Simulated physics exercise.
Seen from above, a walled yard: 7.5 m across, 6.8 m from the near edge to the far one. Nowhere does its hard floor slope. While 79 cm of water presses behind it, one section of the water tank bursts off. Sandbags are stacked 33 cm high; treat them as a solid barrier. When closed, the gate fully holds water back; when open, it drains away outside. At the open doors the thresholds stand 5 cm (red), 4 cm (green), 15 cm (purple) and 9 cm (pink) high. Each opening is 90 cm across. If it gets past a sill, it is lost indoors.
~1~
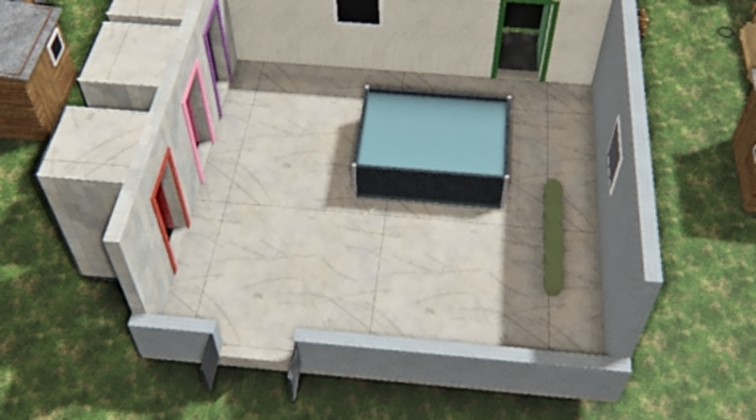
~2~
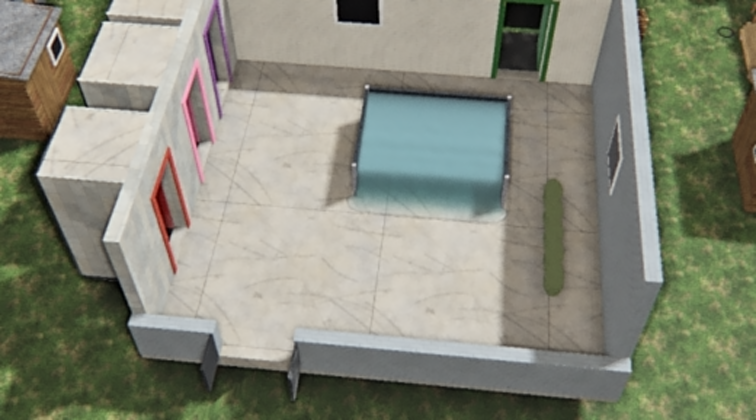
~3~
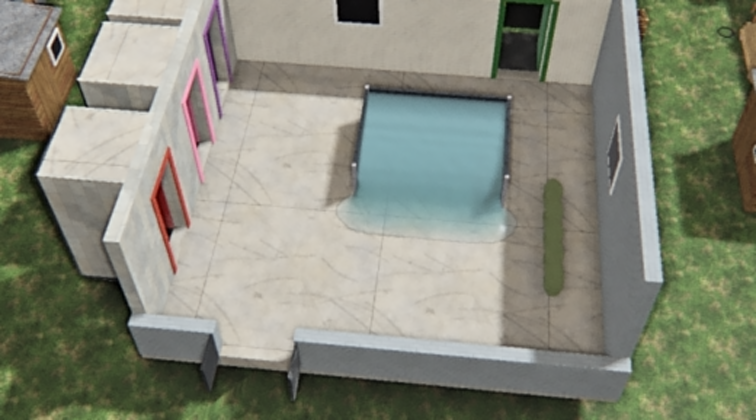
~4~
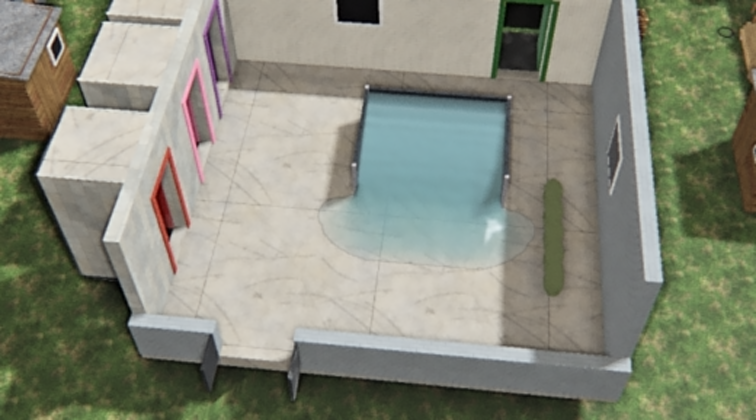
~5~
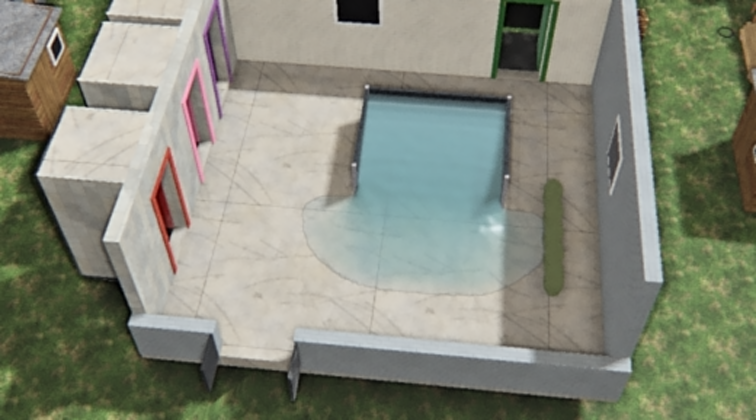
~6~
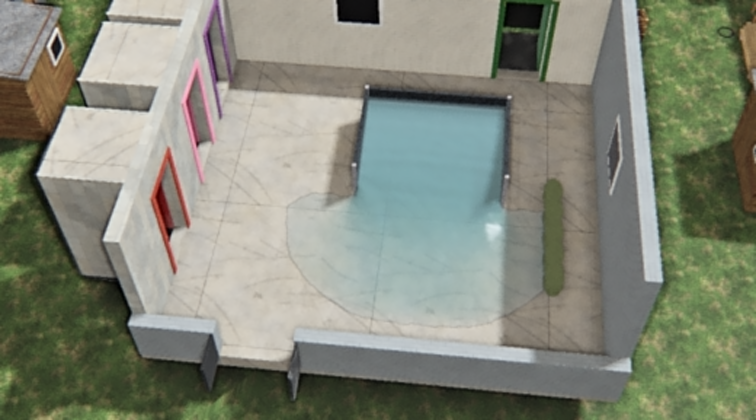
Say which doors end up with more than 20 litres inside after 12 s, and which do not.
One by one: The red door lets in more than the limit; the green door lets in more than the limit; the purple door lets in less than the limit; the pink door lets in less than the limit.
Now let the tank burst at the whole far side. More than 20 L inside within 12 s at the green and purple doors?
Against that limit: Green above, purple over.
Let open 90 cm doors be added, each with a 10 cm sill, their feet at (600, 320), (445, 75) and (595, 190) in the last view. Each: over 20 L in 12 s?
Door 1: Higher; door 2: Lower; door 3: Lower.
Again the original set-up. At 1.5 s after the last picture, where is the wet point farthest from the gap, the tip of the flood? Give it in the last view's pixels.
Around pixel (167, 337).
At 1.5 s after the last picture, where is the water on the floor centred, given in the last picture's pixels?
Centre: Approx. (425, 262) px.
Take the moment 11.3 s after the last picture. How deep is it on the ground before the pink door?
About 8.5 cm.
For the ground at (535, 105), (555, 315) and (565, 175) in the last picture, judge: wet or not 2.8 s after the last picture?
Well, the first is untouched by it, the next drenched, the last drenched.
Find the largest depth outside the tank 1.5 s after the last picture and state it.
Max around 54 cm.
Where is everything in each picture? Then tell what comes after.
Still water, 79 cm deep, in the water tank at (434, 134), in the first frame.
The front is at (351, 199), 1.5 m from the gap at (429, 190); 0.7 m2 of floor is under water; 79 cm left at the back of the water tank, in the second frame.
Water pours out at (429, 192) and has run 1.6 m, to (342, 213); typically 16 cm deep outside, 79 cm at the water tank's back, in the third frame.
The front is at (520, 249), 2.0 m from the gap at (429, 193); 4.4 m2 of floor is under water; 73 cm left at the back of the water tank, in the fourth frame.
Water pours out at (429, 194) and has run 2.4 m, to (313, 245); typically 10 cm deep outside, 67 cm at the water tank's back, in the fifth frame.
Water pours out at (429, 194) and has run 2.8 m, to (351, 308); typically 8 cm deep outside, 68 cm at the water tank's back, in the sixth frame.
Then, 0.7 s after the last picture water covers 40 % of the floor and is deepest (48 cm) near (413, 351); red door not reached, green door not reached, purple door not reached, pink door not reached.
Then, 1.5 s after the last picture water covers 45 % of the floor and is deepest (54 cm) near (599, 378); red door not reached, green door not reached, purple door not reached, pink door not reached.
Then, 2.8 s after the last picture water covers 50 % of the floor and is deepest (35 cm) near (599, 378); red door 11 cm at the sill, 0 L in, green door not reached, purple door not reached, pink door not reached.
Then, 6.3 s after the last picture water covers 95 % of the floor and is deepest (19 cm) near (552, 88); red door 11 cm at the sill, 88 L in, green door 13 cm at the sill, 36 L in, purple door 4 cm at the sill, 0 L in, pink door 7 cm at the sill, 0 L in.
Then, 11.3 s after the last picture water covers 100 % of the floor and is deepest (14 cm) near (337, 72); red door 7 cm at the sill, 141 L in, green door 7 cm at the sill, 136 L in, purple door 11 cm at the sill, 0 L in, pink door 9 cm at the sill, 0 L in.
